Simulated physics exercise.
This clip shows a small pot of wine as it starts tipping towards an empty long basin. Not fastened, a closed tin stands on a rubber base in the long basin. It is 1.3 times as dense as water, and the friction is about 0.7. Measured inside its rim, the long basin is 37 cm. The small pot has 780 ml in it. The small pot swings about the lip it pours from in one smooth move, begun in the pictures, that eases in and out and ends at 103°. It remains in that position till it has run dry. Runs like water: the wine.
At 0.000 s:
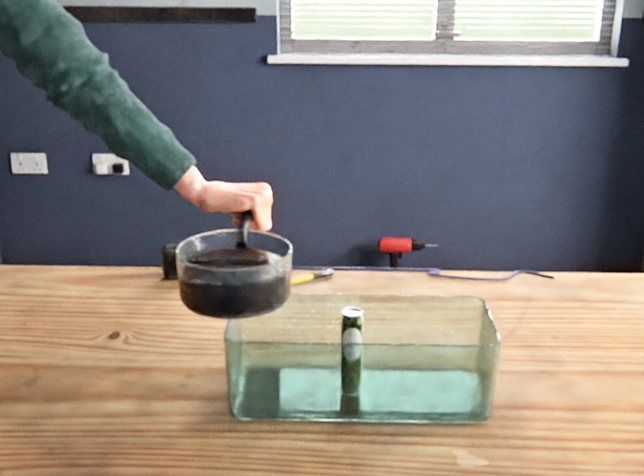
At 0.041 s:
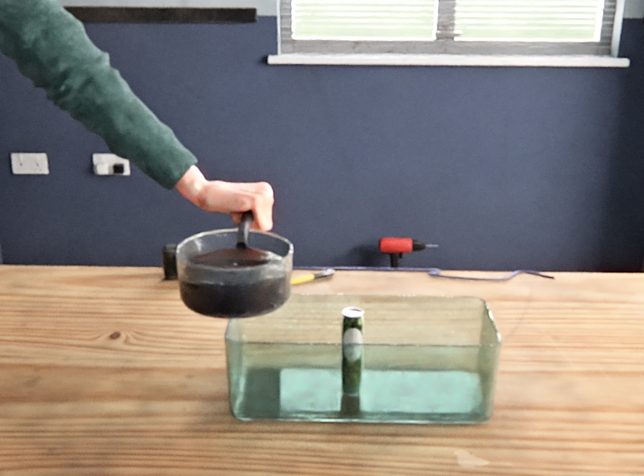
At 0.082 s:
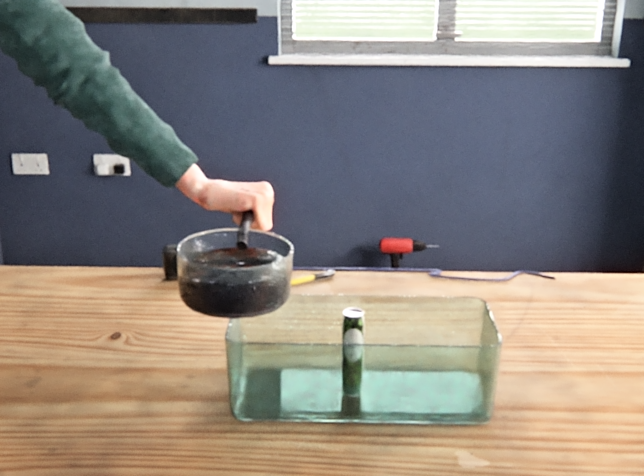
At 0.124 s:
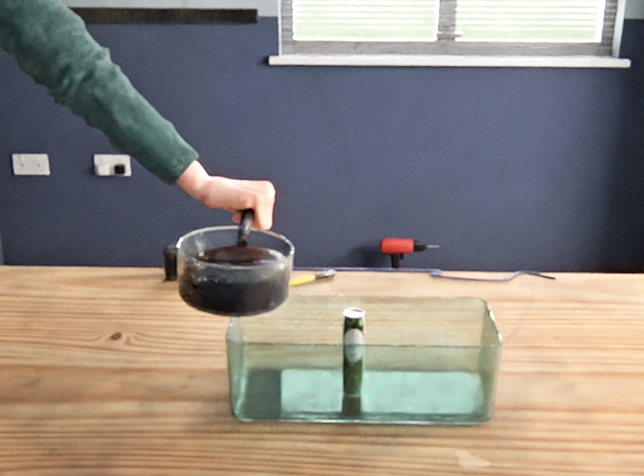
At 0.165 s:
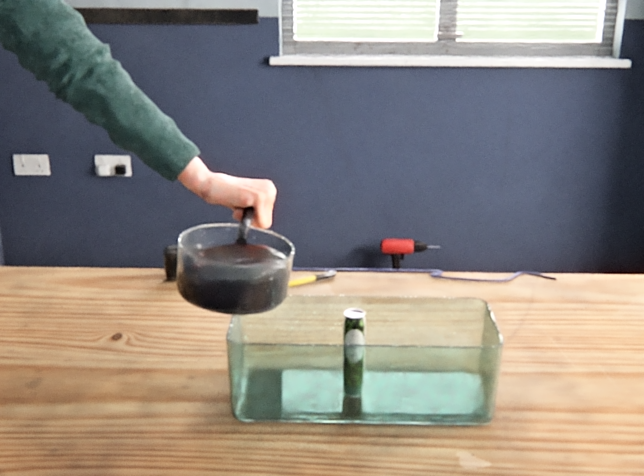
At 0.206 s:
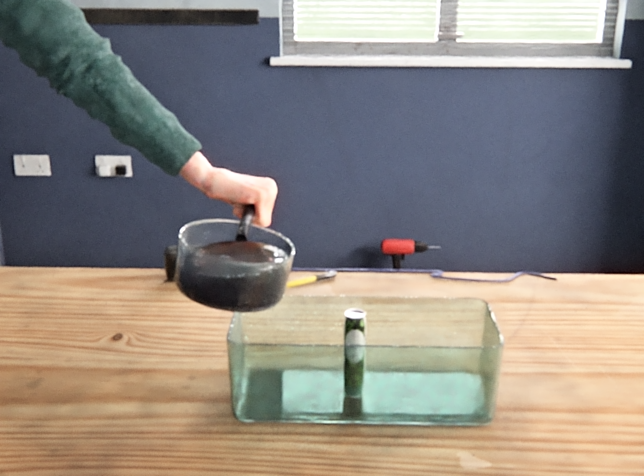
At the start, a hand in a green sleeve holds a small clear pot of dark wine level above the left end of a long glass basin, where a green tin stands upright. The hand then slowly tilts the pot slightly to the right, while the tin and basin stay still.
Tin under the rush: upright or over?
It stays on its base.
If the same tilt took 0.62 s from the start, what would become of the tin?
Outcome - the tin stays erect.
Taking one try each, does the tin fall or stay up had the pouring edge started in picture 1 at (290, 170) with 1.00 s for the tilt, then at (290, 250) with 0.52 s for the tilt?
Try 1: Still standing; try 2: Still standing.
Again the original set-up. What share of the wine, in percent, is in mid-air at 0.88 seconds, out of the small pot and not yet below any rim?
Estimate: About 18 in a hundred.
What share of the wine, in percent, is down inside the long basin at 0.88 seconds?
About 70 per cent.
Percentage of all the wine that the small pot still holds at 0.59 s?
About 68 per cent.
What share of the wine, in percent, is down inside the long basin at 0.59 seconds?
I'd put it near 2 percent.
Then, 0.59 s in, the tilt is 66° and 69 per cent is still to pour; the tin stands where it began.
Then, 0.88 s in, the tilt is 99° and 12 per cent is still to pour; the tin stands where it began.
Then, 1.18 s in, the tilt is 103° and 1 per cent is still to pour; the tin stands where it began.
Then, 1.50 s in, the tilt is 103° and 0 per cent is still to pour; the tin stands where it began.
Finally, the tin stands where it began.
